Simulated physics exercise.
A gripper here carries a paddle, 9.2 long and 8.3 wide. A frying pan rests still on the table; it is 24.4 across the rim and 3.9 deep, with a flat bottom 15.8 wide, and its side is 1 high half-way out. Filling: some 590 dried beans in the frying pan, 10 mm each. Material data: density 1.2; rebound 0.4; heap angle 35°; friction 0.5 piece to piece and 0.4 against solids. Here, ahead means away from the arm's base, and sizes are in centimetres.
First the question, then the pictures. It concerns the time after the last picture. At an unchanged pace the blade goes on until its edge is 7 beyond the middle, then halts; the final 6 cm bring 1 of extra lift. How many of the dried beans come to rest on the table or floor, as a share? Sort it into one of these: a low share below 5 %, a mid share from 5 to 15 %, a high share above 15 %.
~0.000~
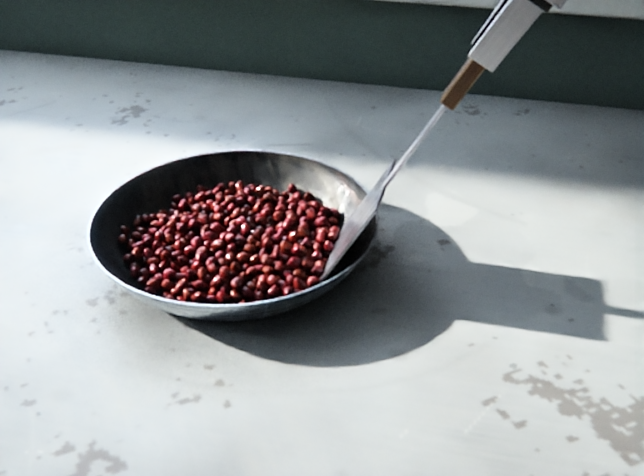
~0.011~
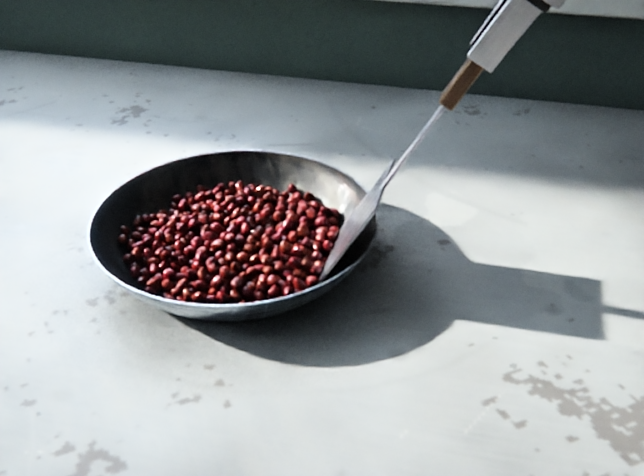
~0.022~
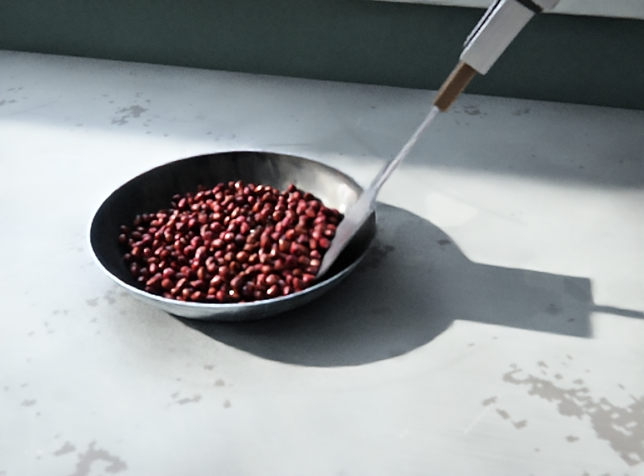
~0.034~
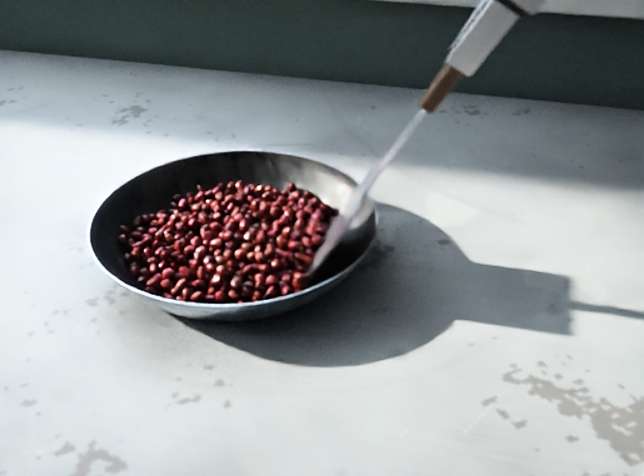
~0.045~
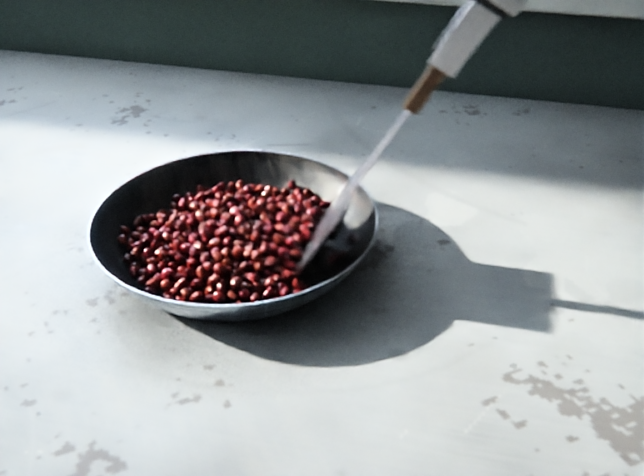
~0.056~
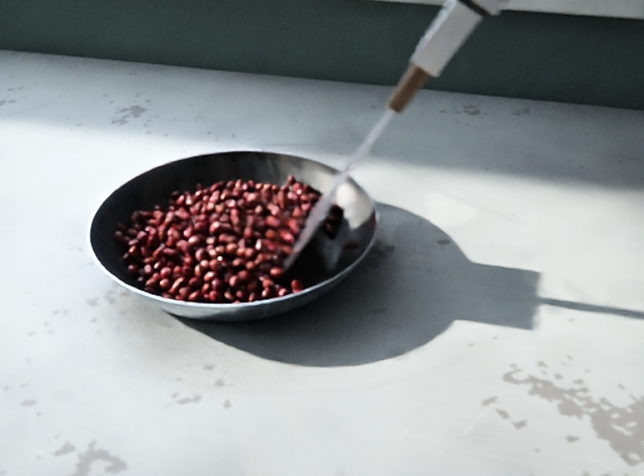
A high share, above 15 %.
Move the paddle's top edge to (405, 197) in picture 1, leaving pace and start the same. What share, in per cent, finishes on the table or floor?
About 20%.
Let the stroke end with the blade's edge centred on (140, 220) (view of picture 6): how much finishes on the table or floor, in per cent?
The share ending on the table or floor is about 40 per cent.
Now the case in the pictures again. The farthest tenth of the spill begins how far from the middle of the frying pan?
About 30 cm.
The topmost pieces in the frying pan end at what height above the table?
Peak at rest, approximately 5.0 centimetres.
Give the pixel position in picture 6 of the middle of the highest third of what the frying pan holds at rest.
Pixel position: Approx. (147, 221).
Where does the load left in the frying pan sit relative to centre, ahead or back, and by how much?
I'd say close to 4.0 cm toward the front.
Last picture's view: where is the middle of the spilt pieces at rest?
Around pixel (33, 227).
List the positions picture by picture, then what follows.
The first picture shows paddle top edge at (387, 183), sloping 60°; upper third of the load around (233, 237), from x 120 to 335, top at y 185; 593 in the frying pan.
The second picture shows paddle top edge at (386, 183), sloping 60°; upper third of the load around (233, 237), from x 120 to 335, top at y 185.
The third picture shows paddle top edge at (380, 184), sloping 60°; upper third of the load around (235, 237), from x 120 to 335, top at y 185.
The fourth picture shows paddle top edge at (368, 186), sloping 60°; upper third of the load around (240, 236), from x 120 to 335, top at y 185.
The fifth picture shows paddle top edge at (354, 186), sloping 60°; upper third of the load around (243, 233), from x 120 to 350, top at y 185.
The sixth picture shows paddle top edge at (339, 185), sloping 60°; upper third of the load around (237, 228), from x 120 to 370, top at y 180; 593 in the frying pan.
After 0.09 s, sloping 60°, highest piece 10 above the table; 590 in the frying pan, 3 on the blade or in flight.
After 0.13 s, sloping 60°, highest piece 13 above the table; 590 in the frying pan, 3 on the blade or in flight.
After 0.34 s, sloping 60°, highest piece 11 above the table; 445 in the frying pan, 138 on the table or floor, 10 on the blade or in flight.
After 1.39 s, sloping 60°, highest piece 5 above the table; 445 in the frying pan, 148 on the table or floor.
At rest, 445 in the frying pan, 148 on the table or floor. That is 25 % on the table or floor.
